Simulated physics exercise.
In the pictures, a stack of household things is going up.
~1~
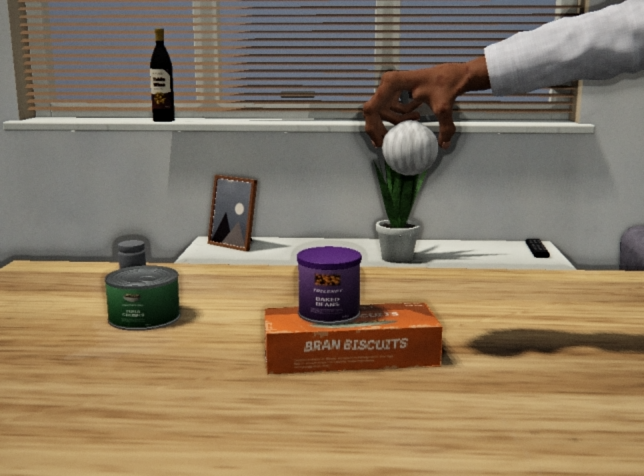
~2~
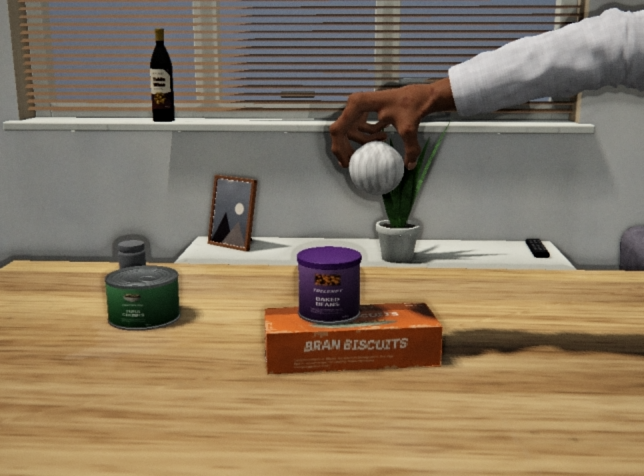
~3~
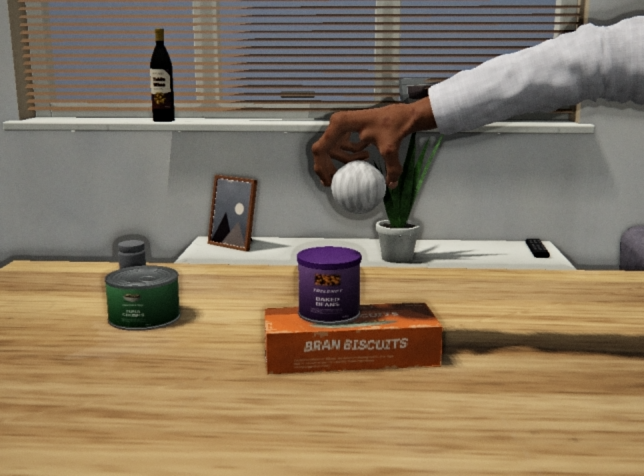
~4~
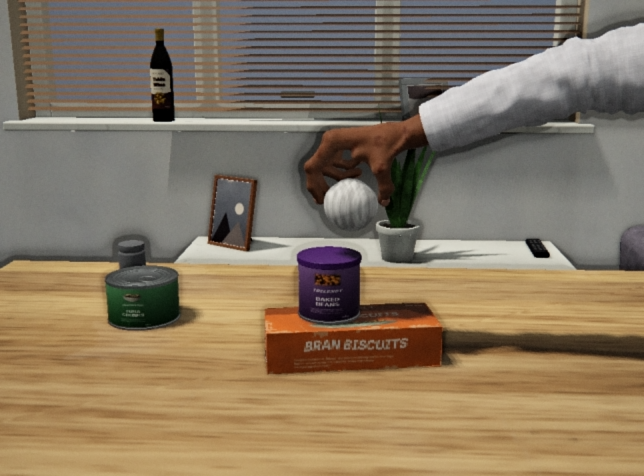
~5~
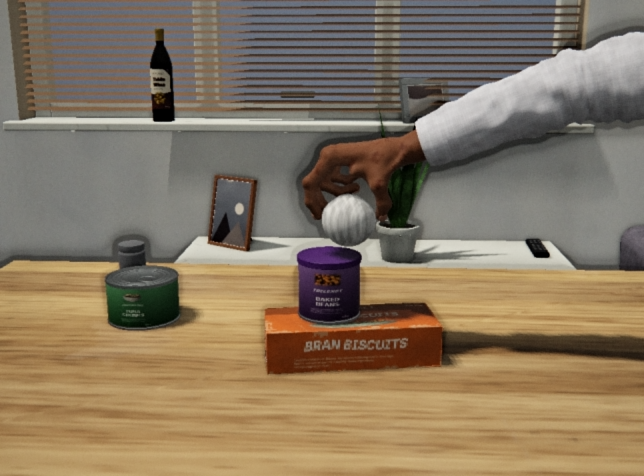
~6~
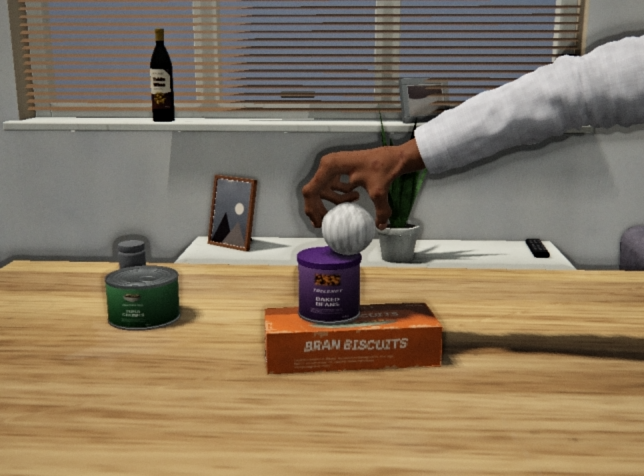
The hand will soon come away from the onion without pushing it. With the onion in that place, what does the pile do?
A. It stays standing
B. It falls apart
(A) It stays standing.
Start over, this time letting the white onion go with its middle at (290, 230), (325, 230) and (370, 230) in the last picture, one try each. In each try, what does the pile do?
Try 1: Falls over. Try 2: Stable. Try 3: Falls over.
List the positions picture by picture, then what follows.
In the first picture, coming down; white onion (410, 148); orange packet (350, 337).
In the second picture, coming down; white onion (376, 168).
In the third picture, coming down; white onion (359, 188); orange packet (350, 337).
In the fourth picture, coming down; white onion (351, 205).
In the fifth picture, coming down; white onion (348, 220); orange packet (350, 337).
In the sixth picture, set down, still held; white onion (348, 229).
Then, 0.30 s on from there, no change.
Then, 0.70 s on from there, white onion resting near (348, 229).
In the end, all 5 unmoved. At the end, from the last picture's camera, white onion near (348, 229). The pile holds.
